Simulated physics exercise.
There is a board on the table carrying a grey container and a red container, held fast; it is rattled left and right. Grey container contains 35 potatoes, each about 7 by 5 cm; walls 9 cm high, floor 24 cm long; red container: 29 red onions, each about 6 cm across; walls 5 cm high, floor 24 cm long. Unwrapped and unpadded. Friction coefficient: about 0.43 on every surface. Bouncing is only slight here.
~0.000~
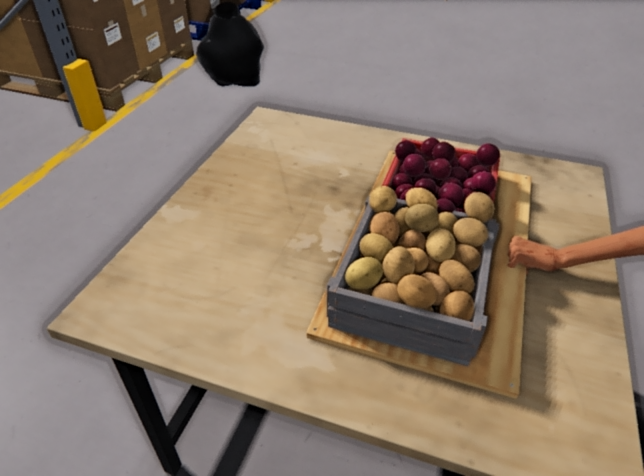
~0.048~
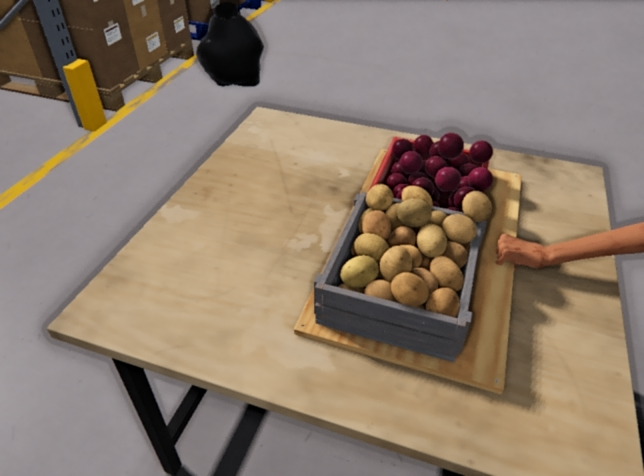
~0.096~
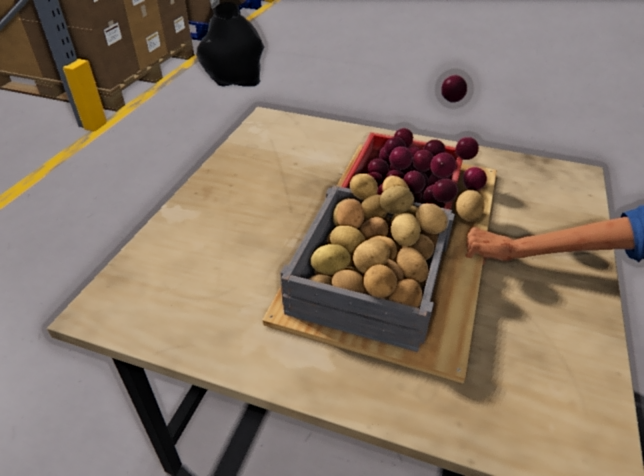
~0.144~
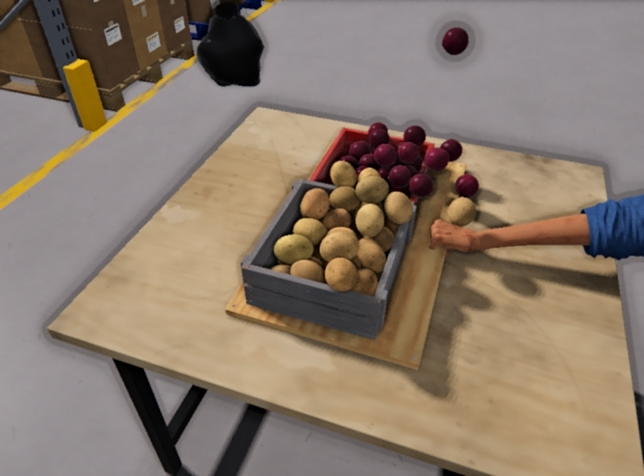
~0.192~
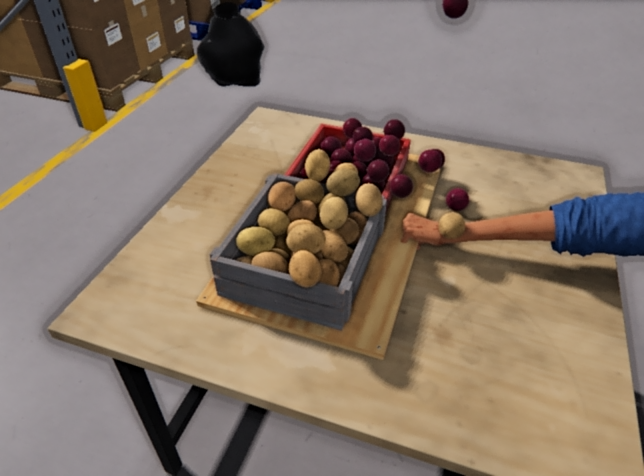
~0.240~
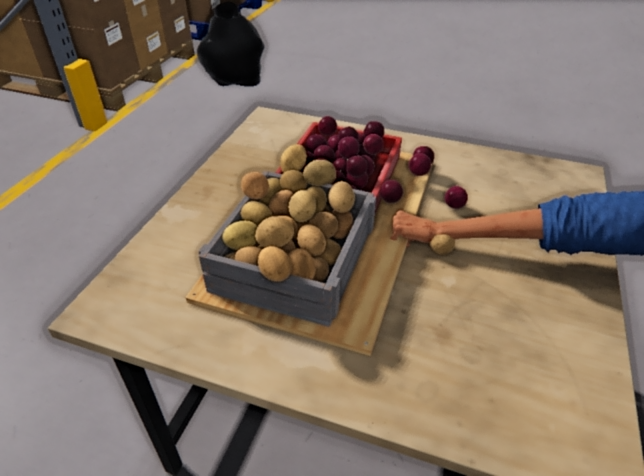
On a warehouse table, a fist shifts a loaded board left as potatoes and onions spill.
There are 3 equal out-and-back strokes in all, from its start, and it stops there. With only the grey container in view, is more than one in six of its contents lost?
Yes, more than one in six.
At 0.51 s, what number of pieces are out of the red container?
Out by then, roughly: Red container 12.
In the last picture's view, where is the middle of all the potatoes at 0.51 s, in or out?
Centre approx. at (412, 266).
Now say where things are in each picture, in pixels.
In the first picture (each is followed by its nearest rim corner in this view), grey container, (473, 325); red container (its farthest corner), (407, 140); shifted 0 cm; none out.
Grey container, (458, 321); red container, (398, 138); shifted 3 cm, in the second picture.
Grey container, (419, 311); red container, (375, 134); shifted 9 cm; 3 out, the lowest onion at (475, 179), in the third picture.
Grey container, (373, 299); red container, (347, 129); shifted 18 cm; 6 out, the lowest onion at (467, 186), in the fourth picture.
Grey container, (338, 290); red container, (325, 125); shifted 24 cm; 8 out, the lowest onion at (458, 200), in the fifth picture.
Grey container, (325, 286); red container, (317, 123); shifted 27 cm; 8 out, the lowest potato at (443, 242), in the sixth picture.
After 0.51 s, grey container 26 in, 9 out and red container 18 in, 11 out.
After 0.85 s, grey container 22 in, 13 out and red container 17 in, 12 out.
After 1.33 s, grey container 16 in, 19 out and red container 17 in, 12 out.
When it is over (at 1.94 s), grey container 16 in, 19 out and red container 17 in, 12 out. Asked share, 19 of 35, 54 per cent.
